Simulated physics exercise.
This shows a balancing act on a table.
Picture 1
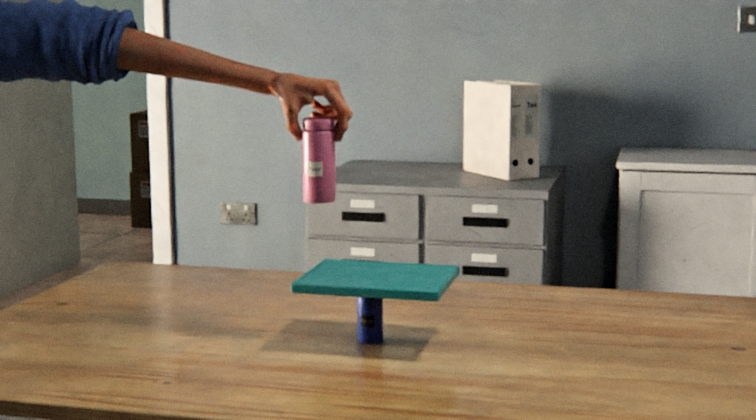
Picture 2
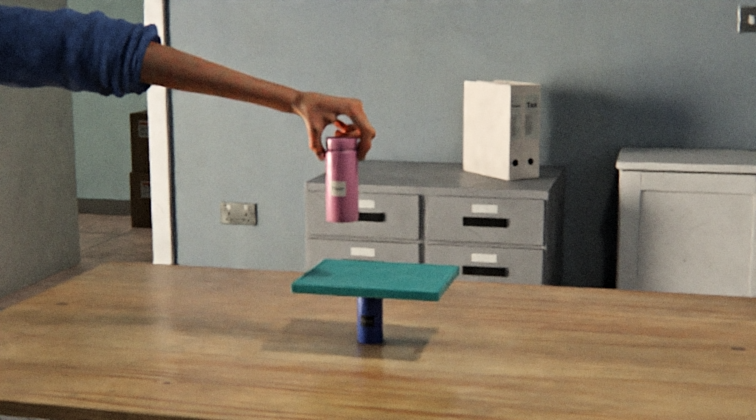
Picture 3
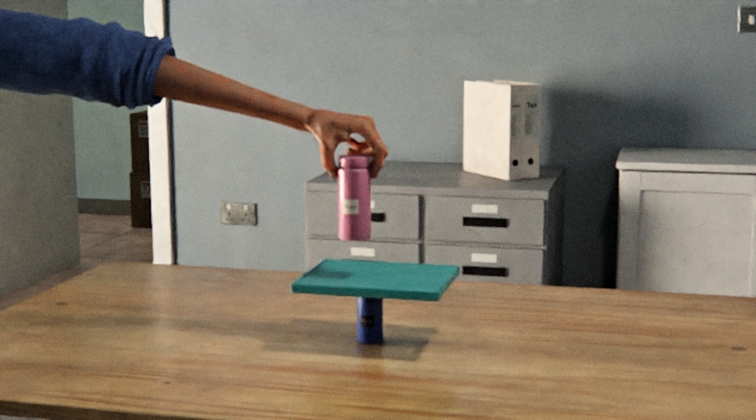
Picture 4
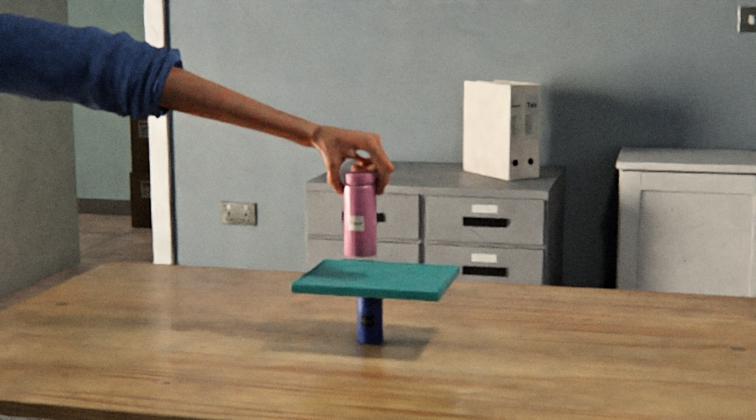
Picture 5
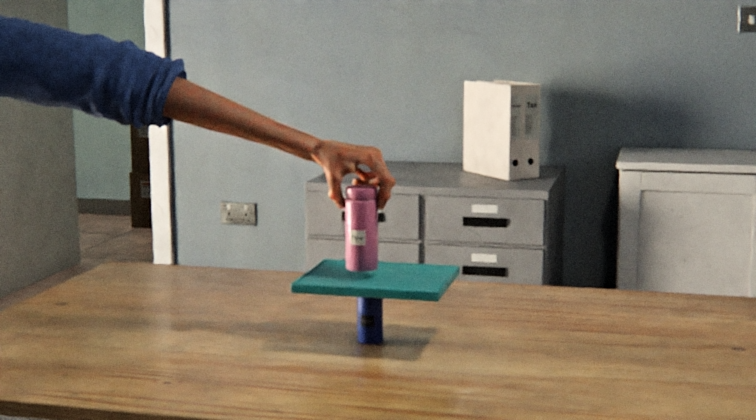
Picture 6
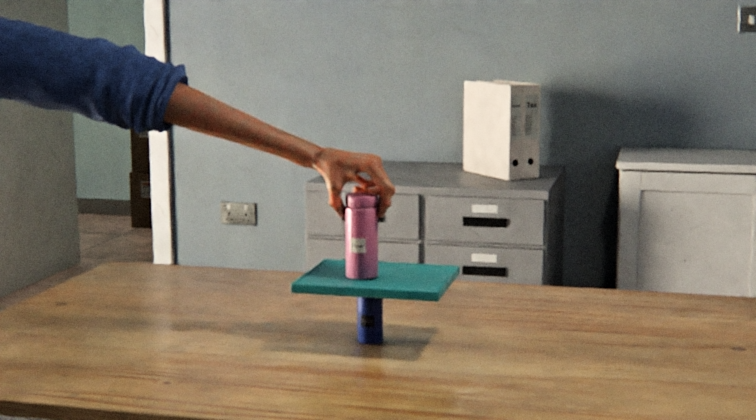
To begin with, a hand holds a pink bottle-like container above a flat turquoise slab balanced on a small blue cylinder on a wooden table. The arm moves right and lowers the container, bringing it down onto the slab slightly left of its middle, with the fingers still gripping its top.
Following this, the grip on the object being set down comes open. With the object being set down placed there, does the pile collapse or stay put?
It stays put.
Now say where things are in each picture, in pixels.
In the first frame, coming down; pink shaker (319, 160); turquoise lid (378, 279).
In the second frame, coming down; pink shaker (342, 179); turquoise lid (378, 279).
In the third frame, coming down; pink shaker (355, 197); turquoise lid (378, 279).
In the fourth frame, coming down; pink shaker (360, 214); turquoise lid (378, 279).
In the fifth frame, coming down; pink shaker (362, 228); turquoise lid (378, 279).
In the sixth frame, set down, still held; pink shaker (362, 236); turquoise lid (378, 279).
Then, 0.20 s after the last picture, nothing has stirred.
Then, 0.40 s after the last picture, pink shaker resting near (362, 236).
At rest, all 3 in place. Seen from the same camera at the end, pink shaker near (362, 236). The stack holds.
